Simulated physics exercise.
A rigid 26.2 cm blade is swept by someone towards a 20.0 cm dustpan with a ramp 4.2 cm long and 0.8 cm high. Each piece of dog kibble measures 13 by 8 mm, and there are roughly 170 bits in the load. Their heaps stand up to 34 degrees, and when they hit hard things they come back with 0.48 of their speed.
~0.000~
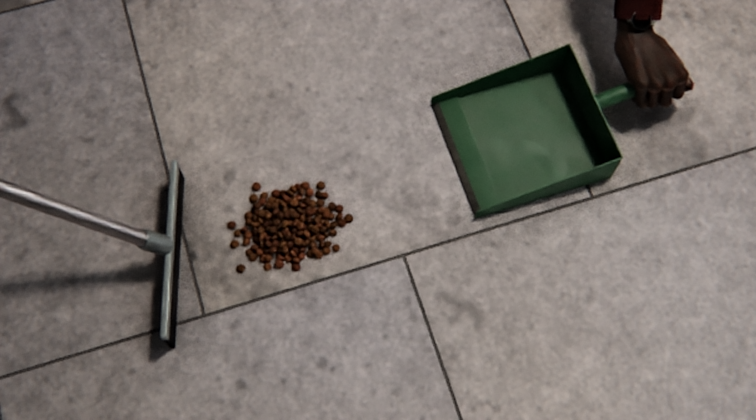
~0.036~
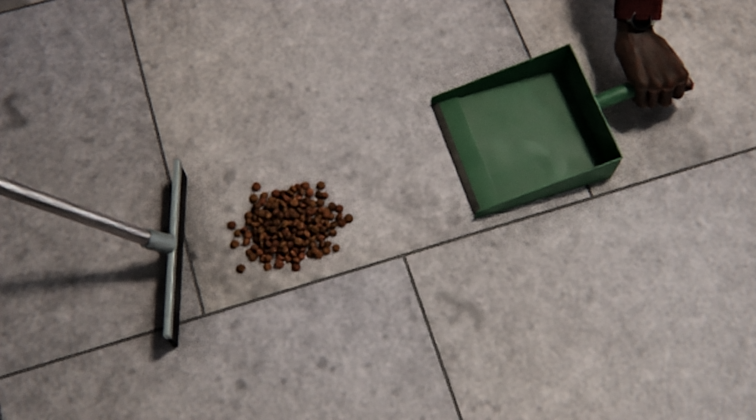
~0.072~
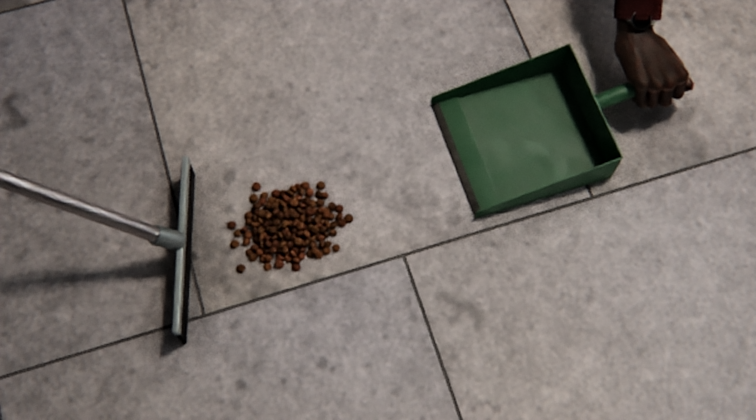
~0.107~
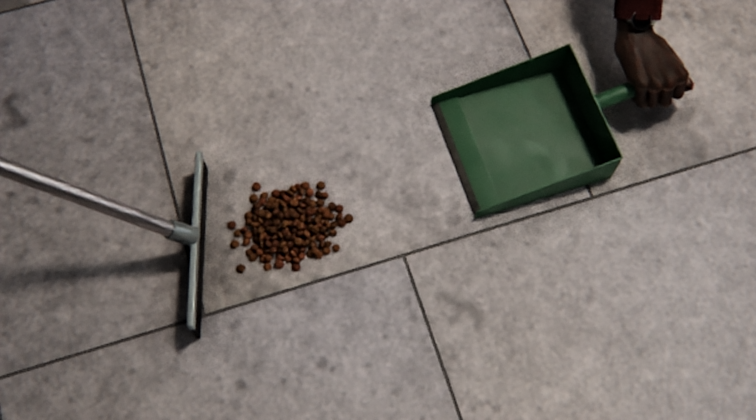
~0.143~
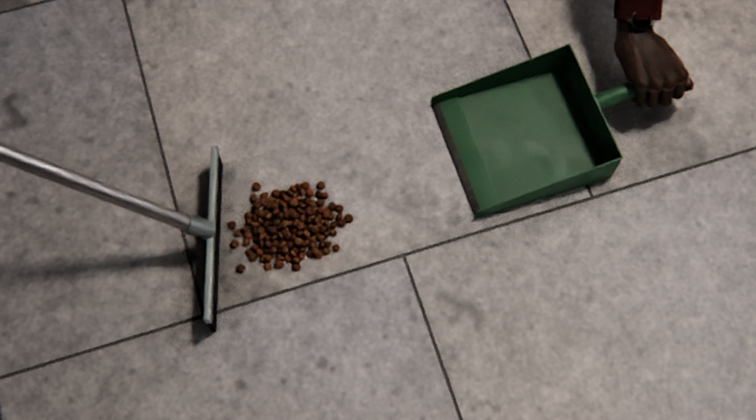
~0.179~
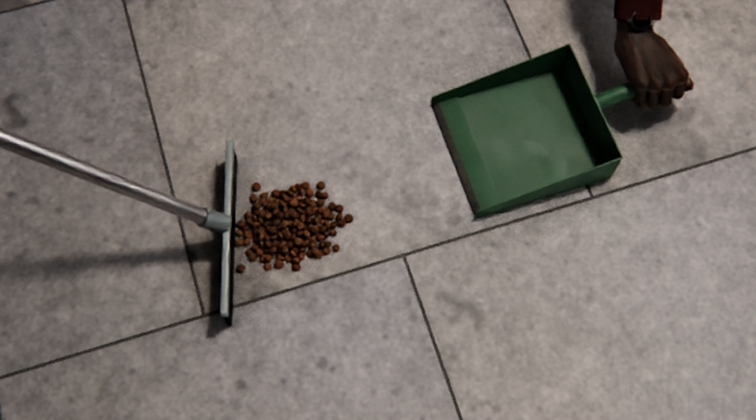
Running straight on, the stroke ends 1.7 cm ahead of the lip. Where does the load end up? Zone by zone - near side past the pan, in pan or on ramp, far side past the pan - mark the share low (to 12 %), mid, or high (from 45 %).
Near side mid; pan low; far side low.
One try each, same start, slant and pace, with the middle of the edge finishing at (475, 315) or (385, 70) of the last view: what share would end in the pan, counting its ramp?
First try around 0 %, second try around 0 %.
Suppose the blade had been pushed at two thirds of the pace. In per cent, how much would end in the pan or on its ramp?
Then near 5 in a hundred.
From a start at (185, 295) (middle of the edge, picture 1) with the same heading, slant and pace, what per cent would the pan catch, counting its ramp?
I'd estimate about 20 per cent.
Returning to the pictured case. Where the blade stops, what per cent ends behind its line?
Some 5 percent of it.
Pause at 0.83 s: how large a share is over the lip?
Over the lip so far: Approx. 5 %.
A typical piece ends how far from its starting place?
About 24 cm.
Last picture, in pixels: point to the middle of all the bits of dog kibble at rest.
At about (444, 187).
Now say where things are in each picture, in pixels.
The first picture shows blade from (165, 336) to (175, 166), moved 0.0 cm, 0 of the pieces shifted so far; middle of the pieces at (287, 224); pan at (532, 137).
The second picture shows blade from (168, 335) to (178, 165), moved 0.4 cm, 0 of the pieces shifted so far; middle of the pieces at (287, 224).
The third picture shows blade from (177, 332) to (186, 162), moved 1.7 cm, 0 of the pieces shifted so far; middle of the pieces at (287, 224).
The fourth picture shows blade from (191, 326) to (200, 157), moved 3.8 cm, 0 of the pieces shifted so far; middle of the pieces at (287, 224).
The fifth picture shows blade from (208, 319) to (215, 152), moved 6.1 cm, 0 of the pieces shifted so far; middle of the pieces at (287, 224).
The sixth picture shows blade from (225, 313) to (230, 146), moved 8.5 cm, 2 of the pieces shifted so far; middle of the pieces at (291, 223); pan at (532, 137). The blade's pace is about 0.66 m/s, heading 5 degrees away from the viewer's side.
Then, at 0.41 s, middle of the blade 20 cm from the lip; 0 % over the lip, far side 0 %, near side 10 %.
After 0.56 s, middle of the blade 10 cm from the lip; 0 % over the lip, far side 0 %, near side 20 %.
After 0.83 s, middle of the blade 5 cm from the lip; 5 % over the lip, far side 0 %, near side 20 %.
By 1.2 s all is still; near side 20 %, pan 5 %, far side 0 %, in front of the lip or behind the blade 75 %.
